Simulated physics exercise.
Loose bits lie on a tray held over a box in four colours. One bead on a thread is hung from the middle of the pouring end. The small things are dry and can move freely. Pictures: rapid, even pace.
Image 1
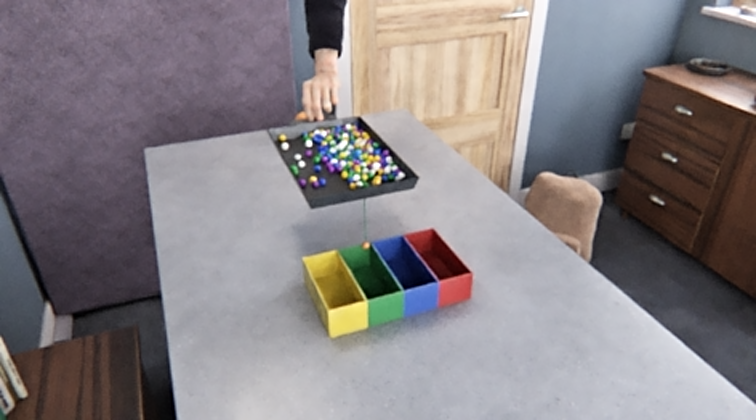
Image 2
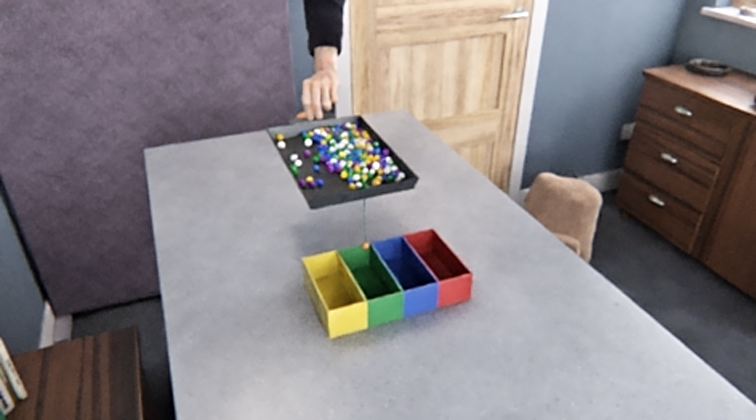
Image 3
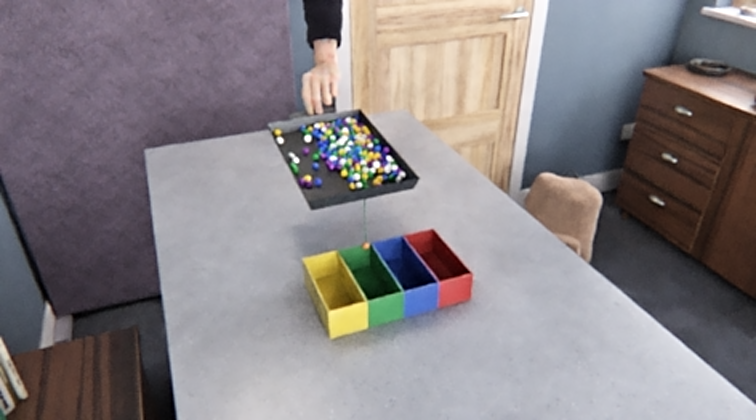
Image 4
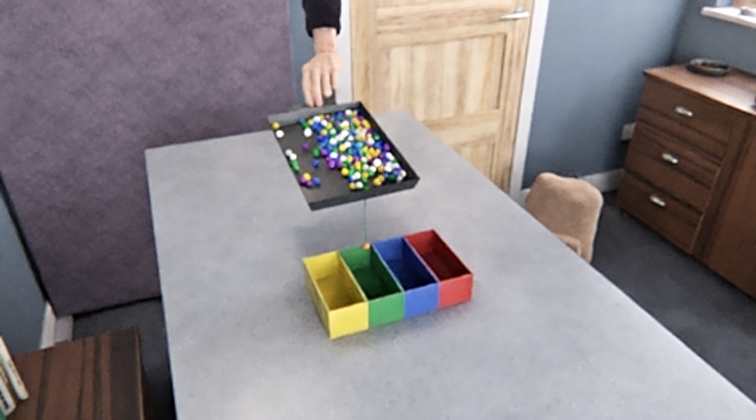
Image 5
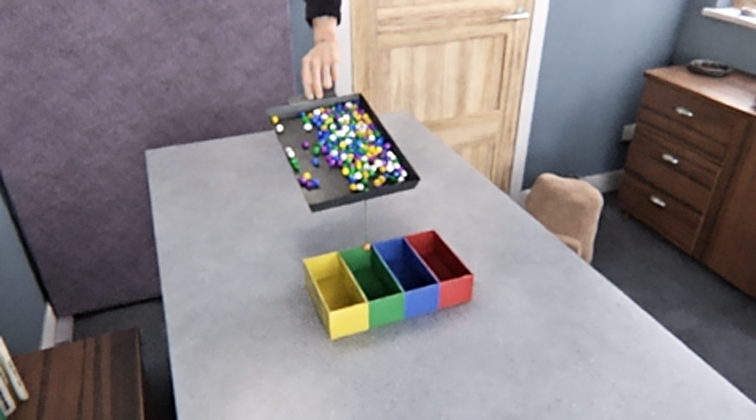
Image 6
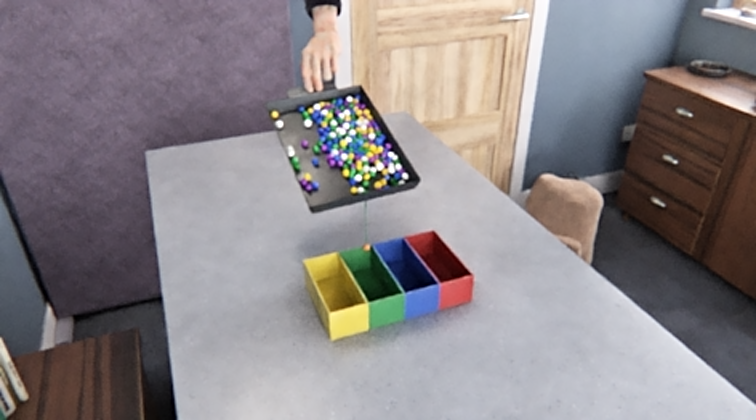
Tray of colourful beads slowly tilting as a hand raises its far end above a yellow, green, blue and red box.
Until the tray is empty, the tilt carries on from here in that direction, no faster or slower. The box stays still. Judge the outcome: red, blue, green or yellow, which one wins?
The yellow compartment wins.
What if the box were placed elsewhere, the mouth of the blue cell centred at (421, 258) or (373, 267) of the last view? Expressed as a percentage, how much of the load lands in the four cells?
The first yields 60 per cent and the second 100 per cent.
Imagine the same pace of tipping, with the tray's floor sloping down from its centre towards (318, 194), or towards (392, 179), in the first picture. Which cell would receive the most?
The first time it's the cell in yellow, the second time it's the cell in red.
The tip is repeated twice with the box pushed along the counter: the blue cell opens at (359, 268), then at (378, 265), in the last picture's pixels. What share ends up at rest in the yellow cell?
0 %, 20 %.
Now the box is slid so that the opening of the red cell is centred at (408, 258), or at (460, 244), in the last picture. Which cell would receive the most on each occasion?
The cell in green, then the yellow cell.
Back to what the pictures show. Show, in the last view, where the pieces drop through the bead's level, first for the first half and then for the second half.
Points: About (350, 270), then about (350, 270).
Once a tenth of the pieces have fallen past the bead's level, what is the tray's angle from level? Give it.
Around 60° of tilt.
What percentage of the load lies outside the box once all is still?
Something near 10 in every hundred.
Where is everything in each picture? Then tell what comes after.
Corners of the pouring end at (310, 196) and (414, 176), level; middle of the load at (354, 155), round plastic beads; bead on its thread at (365, 245); yellow cell at (348, 317); green cell at (385, 307); blue cell at (421, 297); red cell at (455, 288), in the first picture.
Corners of the pouring end at (310, 197) and (414, 176), level; middle of the load at (354, 154), in the second picture.
Corners of the pouring end at (311, 198) and (414, 177), tipped barely, lowest at the left corner; middle of the load at (354, 151), a small part on the move, in the third picture.
Corners of the pouring end at (311, 200) and (415, 177), tipped a little, lowest at the left corner; middle of the load at (354, 147), a small part on the move, in the fourth picture.
Corners of the pouring end at (312, 202) and (415, 177), tipped a little, lowest at the left corner; middle of the load at (354, 143), a small part on the move, in the fifth picture.
Corners of the pouring end at (312, 203) and (416, 178), tipped clearly, lowest at the left corner; middle of the load at (355, 142), most on the move; yellow cell at (349, 319); green cell at (386, 309); blue cell at (422, 299); red cell at (456, 290), in the sixth picture.
Soon, tray tipped steeply; most on the tray; a small part in the yellow cell; a stray few in the green cell; a stray few in the blue cell; a stray few in the red cell; a small part falling or outside the box.
A while on, tray tipped past a quarter turn; about half in the yellow cell; about a quarter in the green cell; a small part in the blue cell; a stray few in the red cell; about a quarter falling or outside the box.
Towards the end, tray tipped past a quarter turn; about half in the yellow cell; about a quarter in the green cell; a small part in the blue cell; a stray few in the red cell; a small part falling or outside the box.
Finally, tray tipped past a quarter turn; about half in the yellow cell; about a quarter in the green cell; a small part in the blue cell; a stray few in the red cell; a small part outside the box.
